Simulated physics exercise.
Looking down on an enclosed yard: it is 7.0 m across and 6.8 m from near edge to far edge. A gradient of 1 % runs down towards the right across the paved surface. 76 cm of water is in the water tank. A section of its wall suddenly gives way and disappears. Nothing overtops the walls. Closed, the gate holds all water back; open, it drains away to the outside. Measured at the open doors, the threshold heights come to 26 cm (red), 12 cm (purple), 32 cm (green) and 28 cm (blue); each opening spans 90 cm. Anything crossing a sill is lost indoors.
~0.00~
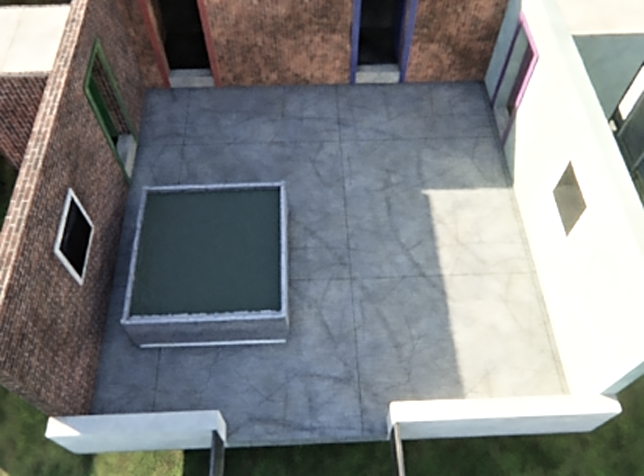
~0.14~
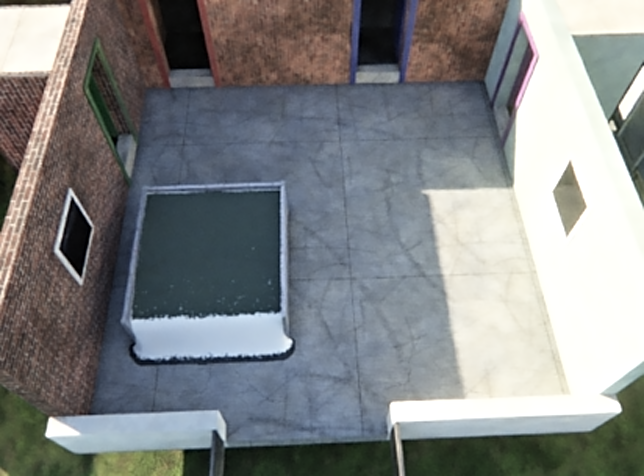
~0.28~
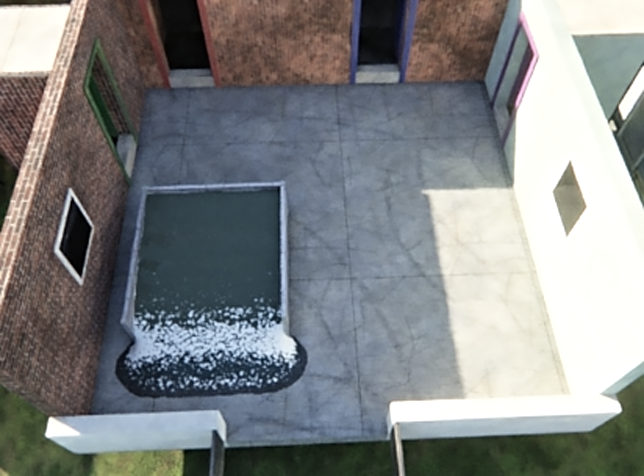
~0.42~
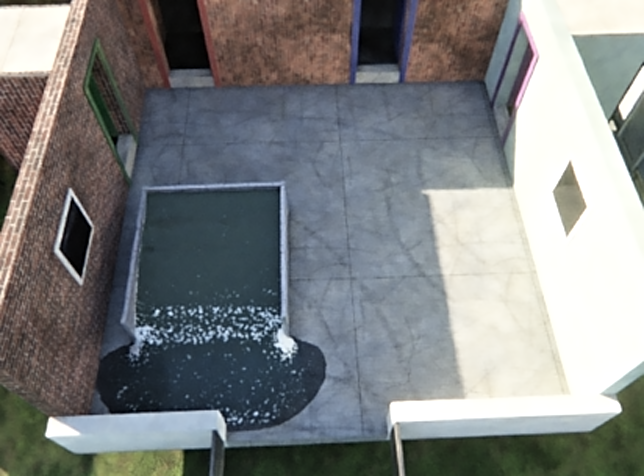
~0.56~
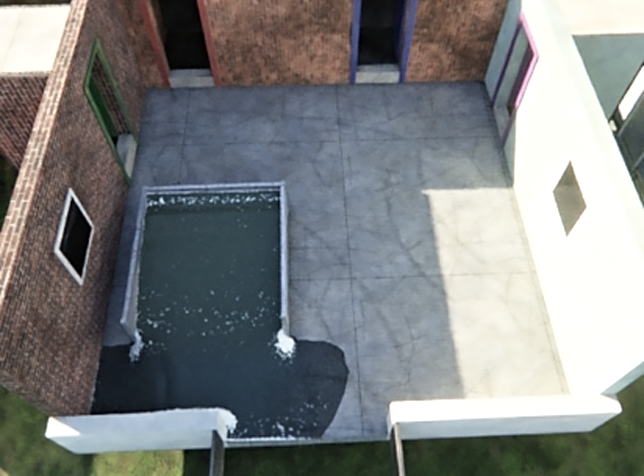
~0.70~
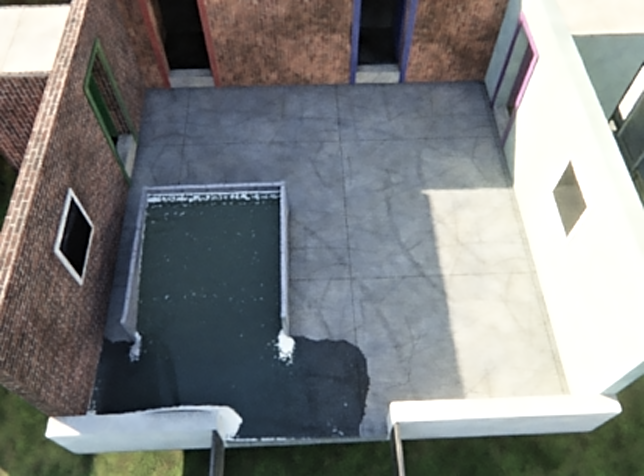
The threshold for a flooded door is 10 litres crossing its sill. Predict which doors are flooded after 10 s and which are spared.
My prediction: The red door lets in a smaller amount than the limit; the purple door lets in a smaller amount than the limit; the green door lets in a smaller amount than the limit; the blue door lets in a smaller amount than the limit.
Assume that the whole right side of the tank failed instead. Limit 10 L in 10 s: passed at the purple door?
Measured against that limit, the purple door goes beyond it.
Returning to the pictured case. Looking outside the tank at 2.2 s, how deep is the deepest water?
50 cm or so.
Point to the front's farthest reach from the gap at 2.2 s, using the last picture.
I'd put it near pixel (492, 413) of the last picture.
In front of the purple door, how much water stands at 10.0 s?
Roughly 9.0 centimetres.
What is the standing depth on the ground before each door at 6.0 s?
In centimetres - red: 10, purple: 0, green: 4, blue: 3.
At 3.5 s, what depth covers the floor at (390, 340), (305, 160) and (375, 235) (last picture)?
I'd read it as roughly 2, 0 and 0 cm, in that order.
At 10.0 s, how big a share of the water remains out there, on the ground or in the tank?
About 48 per cent.
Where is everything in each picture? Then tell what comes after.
The water tank at (210, 250) is whole and still, 76 cm deep, in the first frame.
The front is at (134, 347), 1.2 m from the gap at (211, 333); 0.6 m2 of floor is under water; 76 cm left at the back of the water tank, in the second frame.
Water pours out at (211, 334) and has run 1.4 m, to (123, 371); typically 14 cm deep outside, 76 cm at the water tank's back, in the third frame.
The front is at (309, 395), 1.7 m from the gap at (212, 335); 3.6 m2 of floor is under water; 76 cm left at the back of the water tank, in the fourth frame.
Water pours out at (212, 335) and has run 2.1 m, to a hidden place; typically 13 cm deep outside, 70 cm at the water tank's back, in the fifth frame.
The front is at a hidden place, 2.5 m from the gap at (212, 335); 4.9 m2 of floor is under water; 64 cm left at the back of the water tank, in the sixth frame.
After 1.4 s water covers 15 % of the floor and is deepest (62 cm) near (102, 428); red door not reached, purple door not reached, green door not reached, blue door not reached.
After 2.2 s water covers 15 % of the floor and is deepest (50 cm) near (102, 428); red door not reached, purple door not reached, green door not reached, blue door not reached.
After 3.5 s water covers 35 % of the floor and is deepest (28 cm) near (146, 94); red door 23 cm at the sill, 0 L in, purple door not reached, green door 10 cm at the sill, 0 L in, blue door not reached.
After 6.0 s water covers 60 % of the floor and is deepest (14 cm) near (556, 374); red door 10 cm at the sill, 1 L in, purple door not reached, green door 4 cm at the sill, 0 L in, blue door 3 cm at the sill, 0 L in.
After 10.0 s water covers 80 % of the floor and is deepest (10 cm) near (490, 125); red door 3 cm at the sill, 1 L in, purple door 9 cm at the sill, 0 L in, green door 2 cm at the sill, 0 L in, blue door 2 cm at the sill, 0 L in.
